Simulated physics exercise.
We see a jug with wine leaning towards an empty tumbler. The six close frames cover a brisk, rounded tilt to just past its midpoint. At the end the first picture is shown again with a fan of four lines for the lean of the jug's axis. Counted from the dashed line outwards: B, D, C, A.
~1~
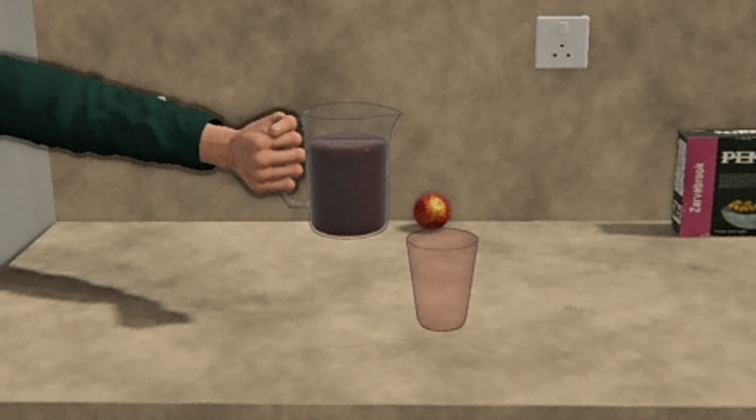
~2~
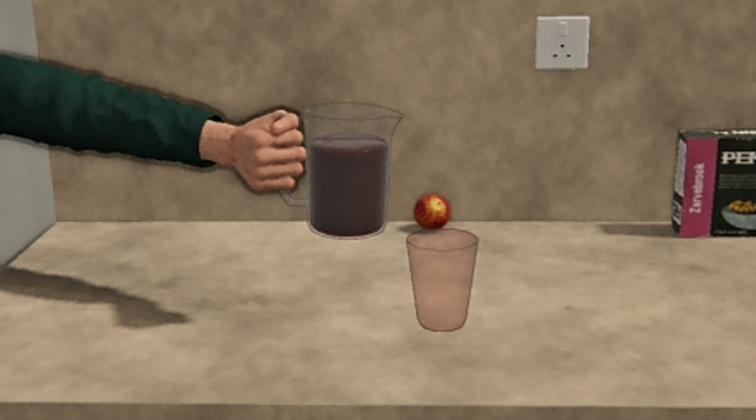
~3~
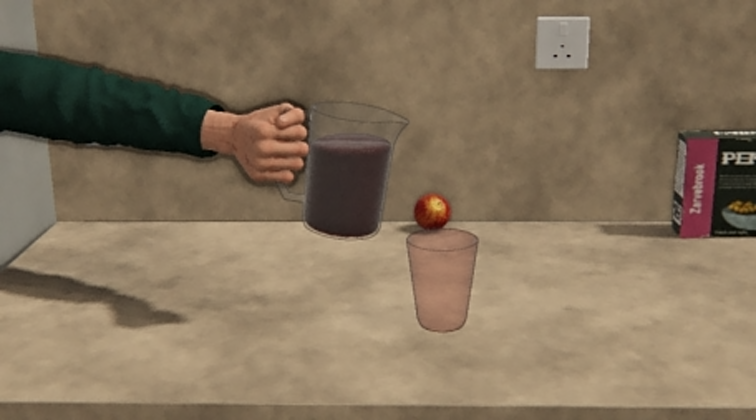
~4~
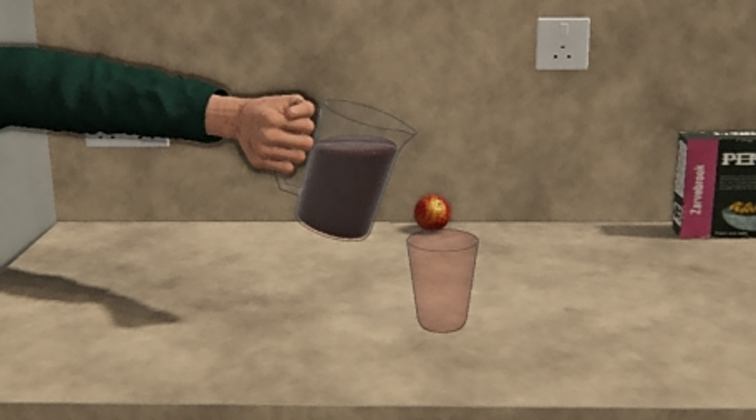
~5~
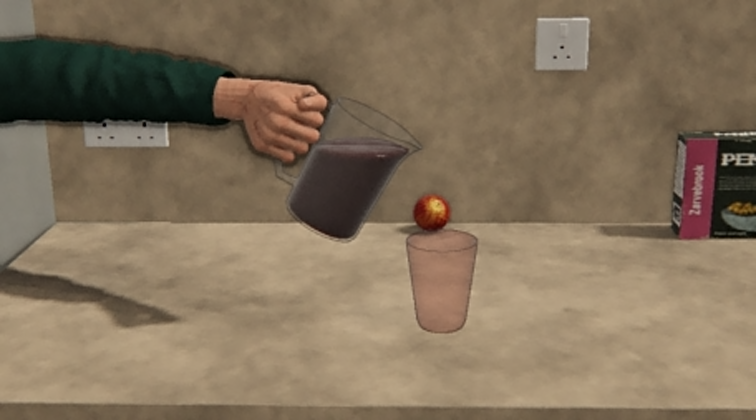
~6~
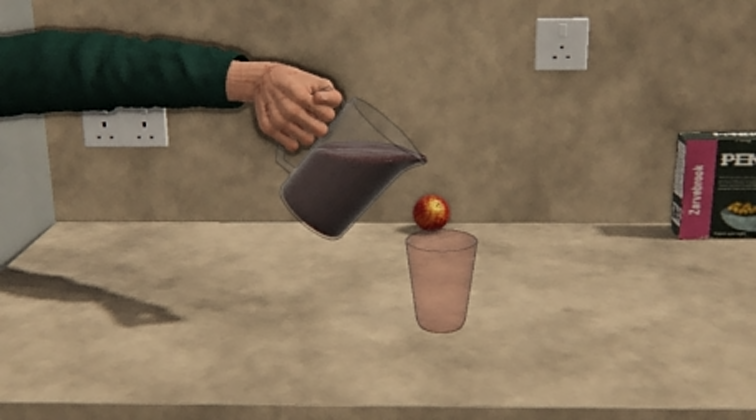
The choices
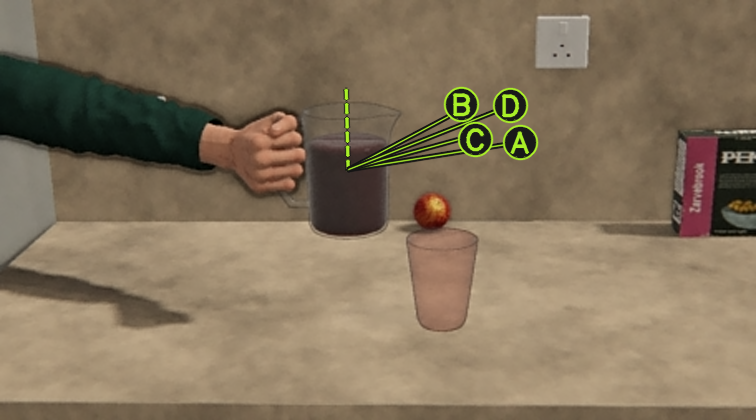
A hand in a dark green sleeve held a clear jug of dark wine behind an empty pinkish tumbler, then steadily tilted it to the right until the wine reached the lip.
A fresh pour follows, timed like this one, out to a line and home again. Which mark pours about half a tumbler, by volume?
B.
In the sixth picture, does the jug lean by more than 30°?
Yes.
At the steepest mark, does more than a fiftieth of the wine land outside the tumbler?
Yes, it does.
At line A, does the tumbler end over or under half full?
Over.
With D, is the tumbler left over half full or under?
Over.
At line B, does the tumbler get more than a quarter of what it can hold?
Yes.
On the marked copy, A at (503, 144); B at (448, 116); C at (457, 139); D at (494, 111).
If A is chosen, the tumbler ends with about 81 % of what it can hold; 23 % of the wine is spilt.
If B is chosen, the tumbler ends with about 53 % of what it can hold.
If C is chosen, the tumbler ends with about 75 % of what it can hold; 14 % of the wine is spilt.
If D is chosen, the tumbler ends with about 70 % of what it can hold; 3 % of the wine is spilt.
